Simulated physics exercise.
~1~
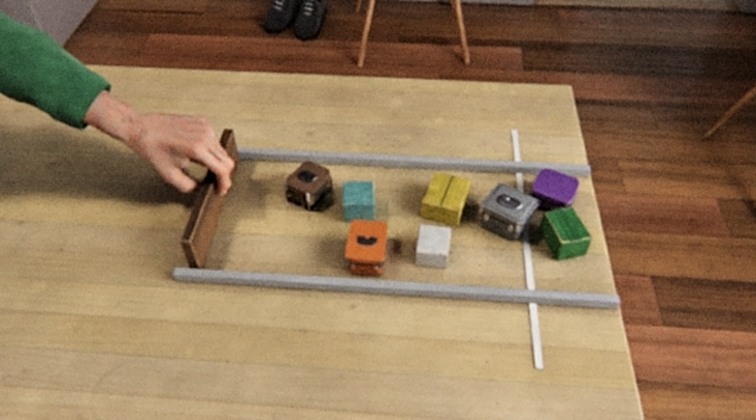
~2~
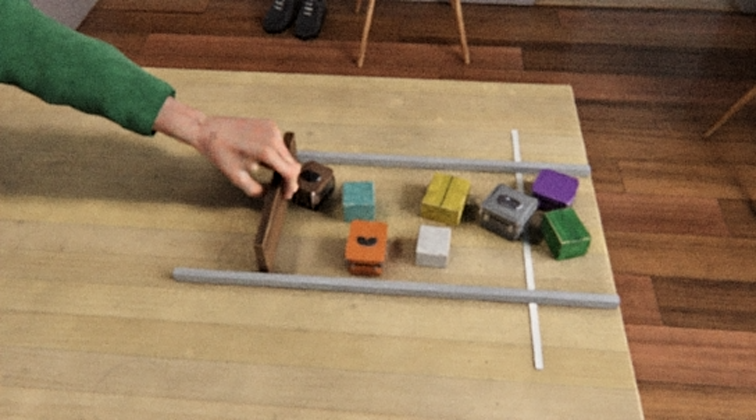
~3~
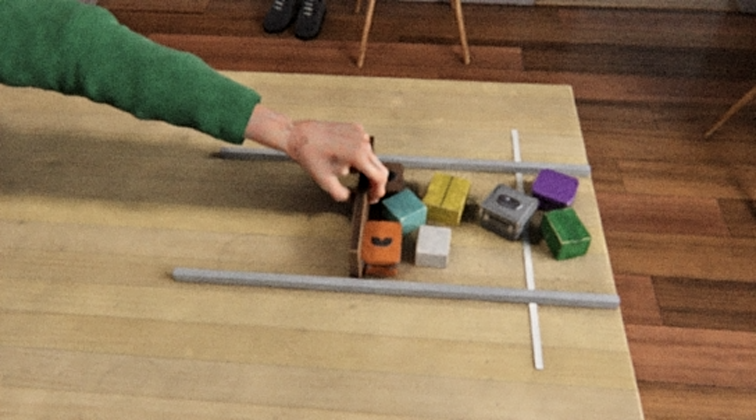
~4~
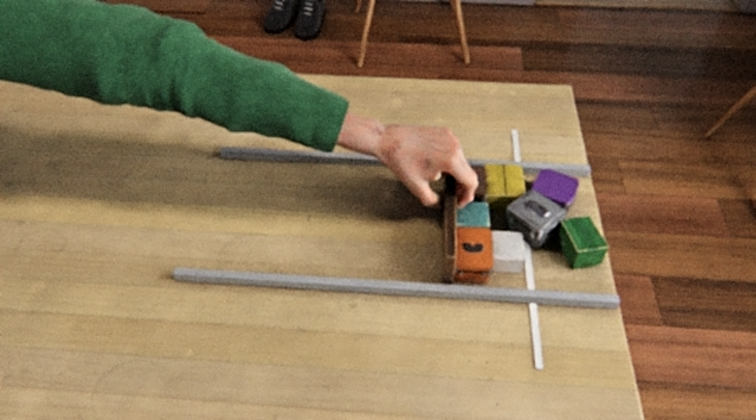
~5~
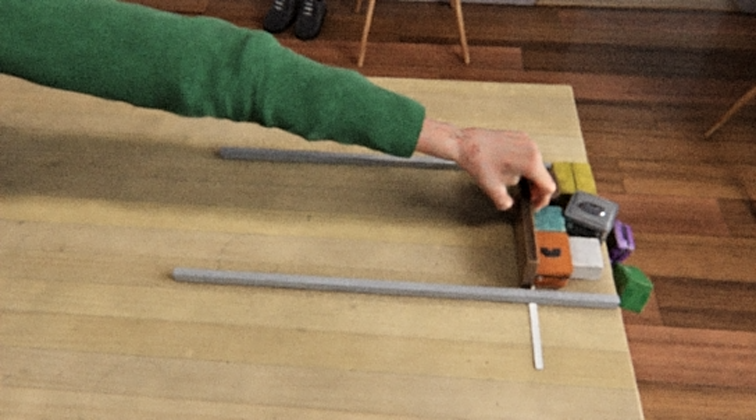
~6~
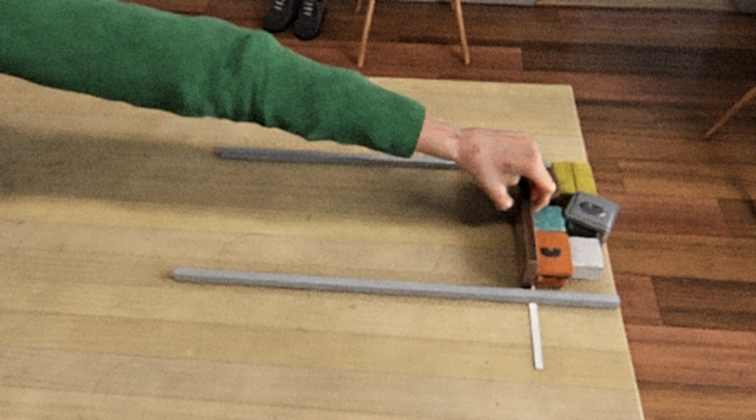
A hand slides a board right, pushing small blocks until purple and green ones fall off.
